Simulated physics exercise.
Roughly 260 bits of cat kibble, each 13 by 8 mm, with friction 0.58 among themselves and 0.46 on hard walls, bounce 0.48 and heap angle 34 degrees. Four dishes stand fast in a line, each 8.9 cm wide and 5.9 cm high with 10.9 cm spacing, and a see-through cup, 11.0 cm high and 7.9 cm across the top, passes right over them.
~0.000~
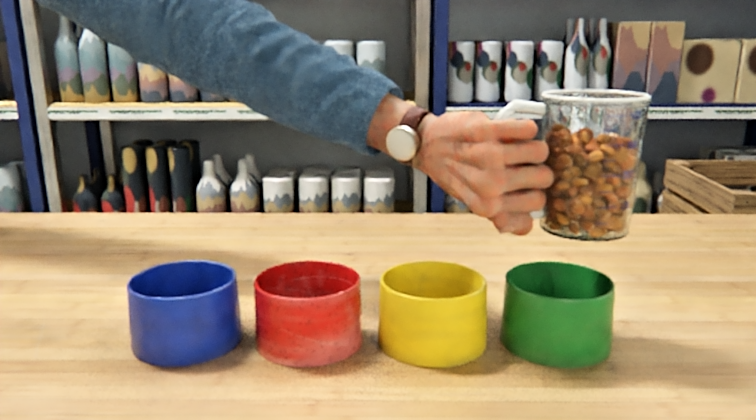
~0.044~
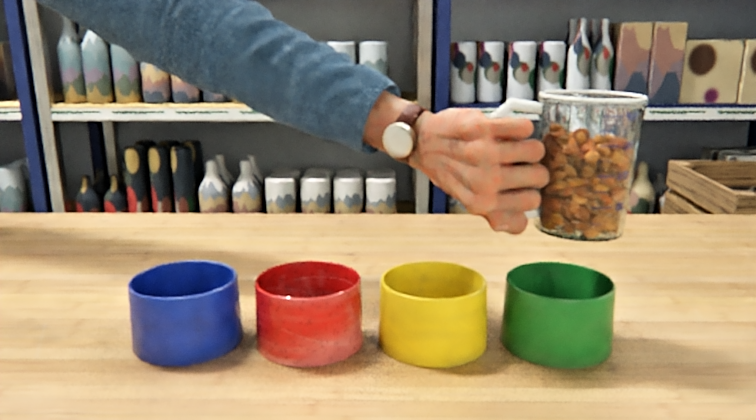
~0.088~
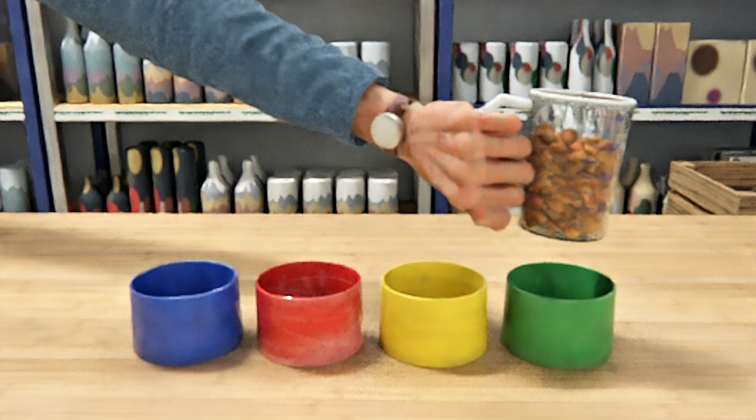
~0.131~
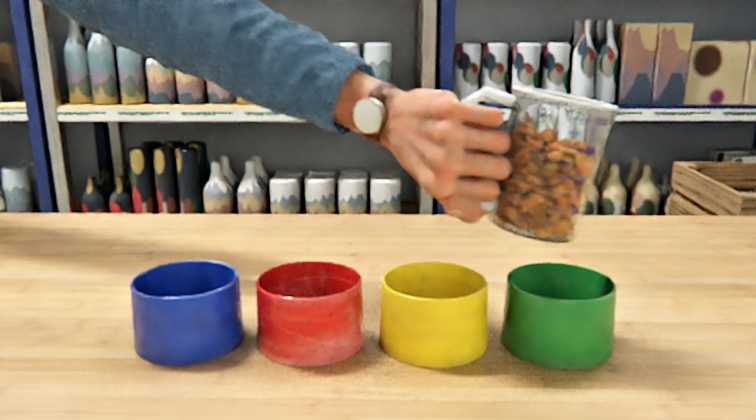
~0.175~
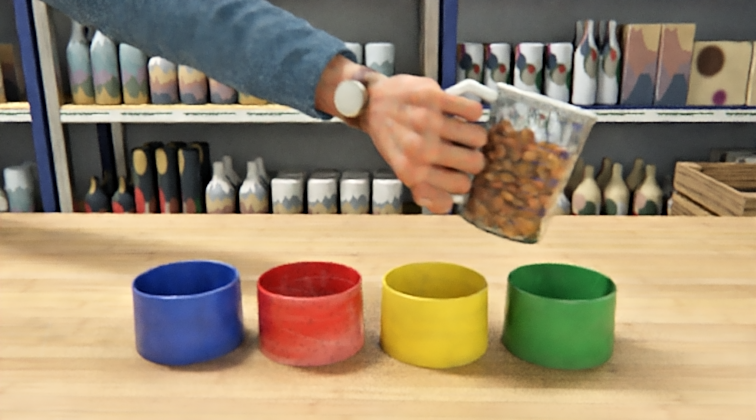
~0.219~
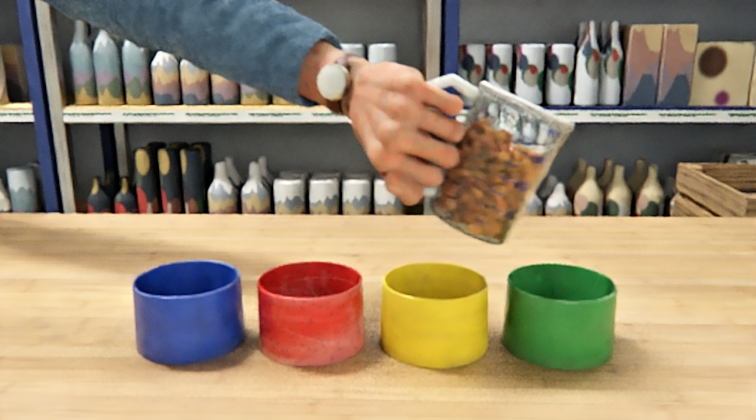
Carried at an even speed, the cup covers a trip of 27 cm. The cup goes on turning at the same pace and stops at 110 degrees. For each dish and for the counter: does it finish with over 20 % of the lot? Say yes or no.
Red: Yes, blue: No, green: No, yellow: No, counter: Yes.
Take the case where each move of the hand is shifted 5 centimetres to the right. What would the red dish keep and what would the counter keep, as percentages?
Red 0; counter 0.
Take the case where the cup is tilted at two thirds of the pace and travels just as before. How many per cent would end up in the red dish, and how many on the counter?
In the red dish 50; on the counter 30.
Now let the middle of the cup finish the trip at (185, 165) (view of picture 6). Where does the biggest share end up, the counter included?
Red.
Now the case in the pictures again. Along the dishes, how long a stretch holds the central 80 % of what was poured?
Roughly 11 cm of the row.
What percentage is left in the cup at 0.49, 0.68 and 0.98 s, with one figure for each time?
Series: 100 / 100 / 75 per cent.
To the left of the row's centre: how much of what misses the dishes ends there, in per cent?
Roughly 40 per cent of them.
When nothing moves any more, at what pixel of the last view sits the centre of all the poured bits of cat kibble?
(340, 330).
After 0.49 s, tilt 66 degrees; cup holds 100 %.
After 0.68 s, tilt 96 degrees; cup holds 100 %.
After 0.98 s, tilt 110 degrees; cup holds 75 %, red 10 %.
By 3.0 s all is still; red 55 %, blue 0 %, green 0 %, yellow 5 %, counter 35 %, cup 10 %.
